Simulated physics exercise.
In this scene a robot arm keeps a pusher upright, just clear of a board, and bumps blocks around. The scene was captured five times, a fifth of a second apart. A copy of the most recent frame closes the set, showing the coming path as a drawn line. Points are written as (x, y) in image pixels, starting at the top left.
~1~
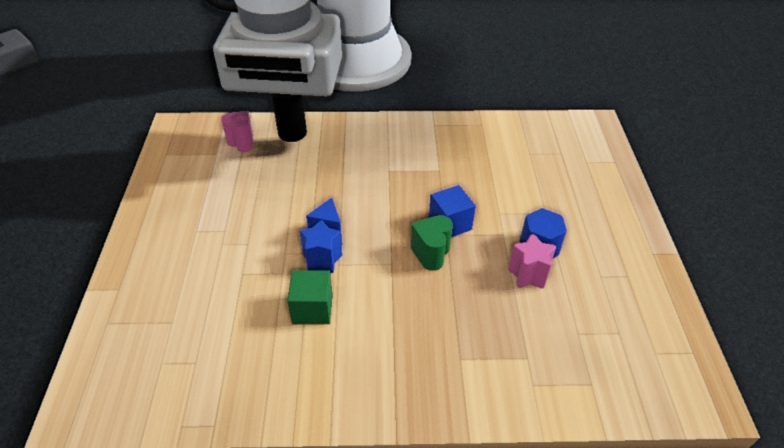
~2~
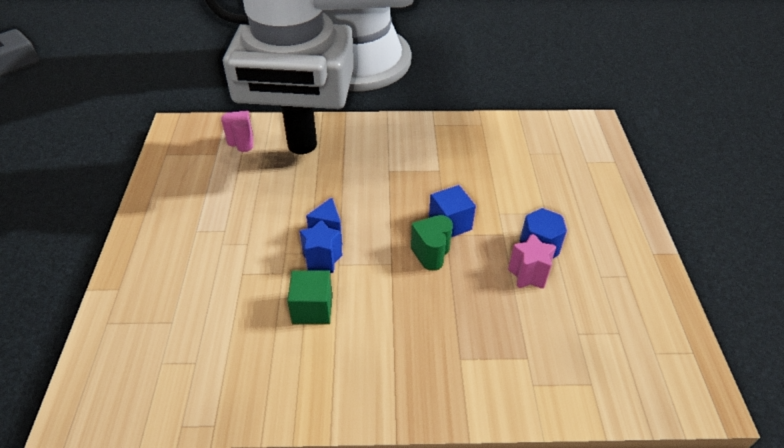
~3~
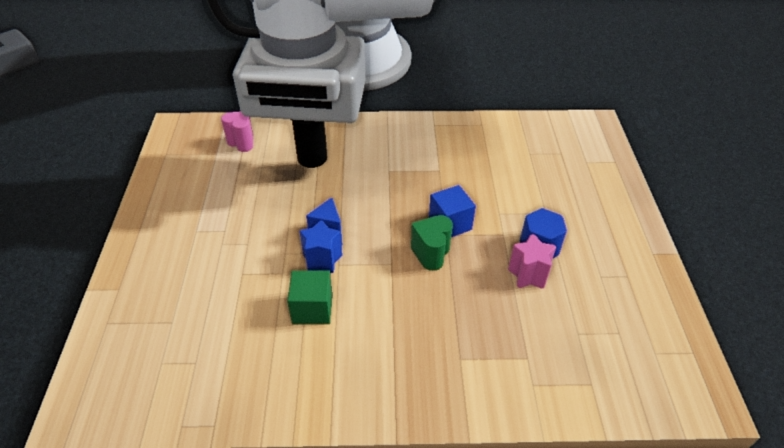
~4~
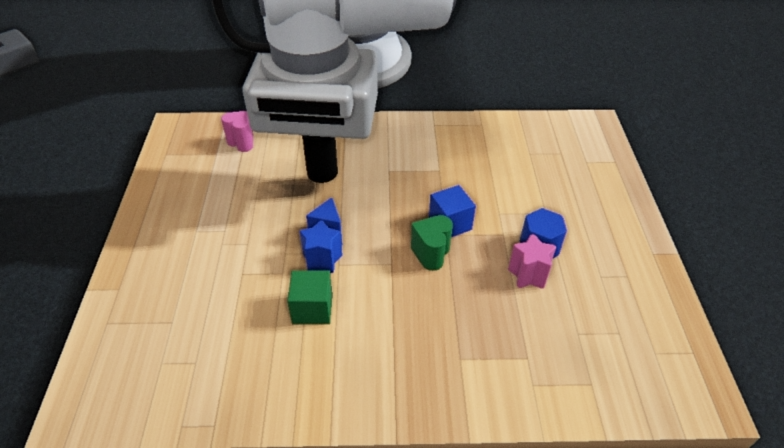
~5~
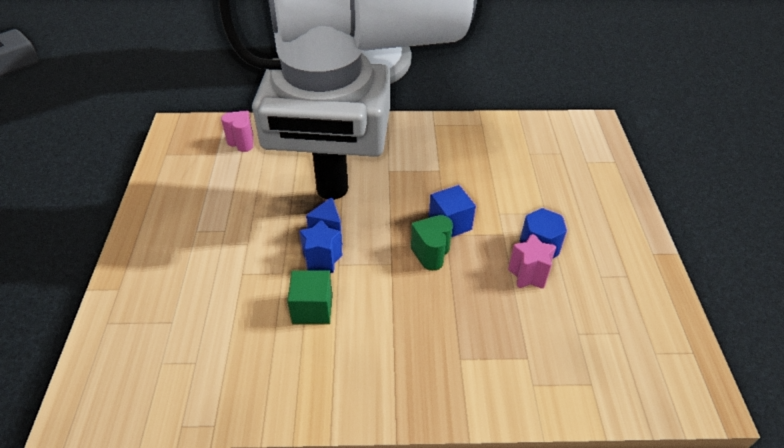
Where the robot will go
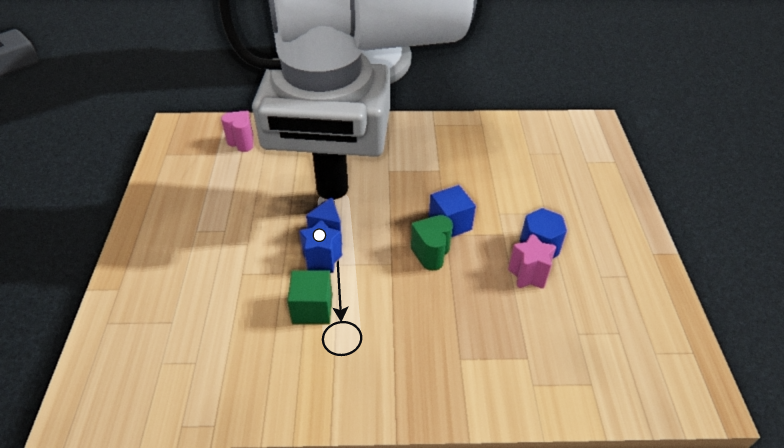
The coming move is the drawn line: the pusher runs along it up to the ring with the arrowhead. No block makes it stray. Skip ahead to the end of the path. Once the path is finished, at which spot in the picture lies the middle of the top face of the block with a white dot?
The centre of its top face lies at (270, 285).
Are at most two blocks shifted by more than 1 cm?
No
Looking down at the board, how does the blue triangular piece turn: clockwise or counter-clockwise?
From overhead, clockwise.
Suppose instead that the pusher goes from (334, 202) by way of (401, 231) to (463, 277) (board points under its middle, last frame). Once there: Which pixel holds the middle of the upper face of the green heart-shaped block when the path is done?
The answer is (499, 266).
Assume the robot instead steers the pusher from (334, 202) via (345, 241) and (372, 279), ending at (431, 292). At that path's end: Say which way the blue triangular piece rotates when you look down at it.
The blue triangular piece rotates clockwise.
Path on the board, from (334, 202) to (342, 338); the dot is on the blue star-shaped block.
On the path given first. One third of the way, pusher (335, 230); green four-sided block (302, 297); blue star-shaped block (302, 264); blue triangular piece (317, 242), turned 35° clockwise.
Two thirds of the way, pusher (338, 275); green four-sided block (292, 314), turned 15° anticlockwise; blue star-shaped block (276, 283), turned 60° clockwise; blue triangular piece (311, 278), turned 95° clockwise.
At the end, pusher (341, 327); green four-sided block (284, 323), turned 20° anticlockwise; blue star-shaped block (270, 285), turned 75° clockwise; blue triangular piece (306, 293), turned 130° clockwise; green heart-shaped block in place.
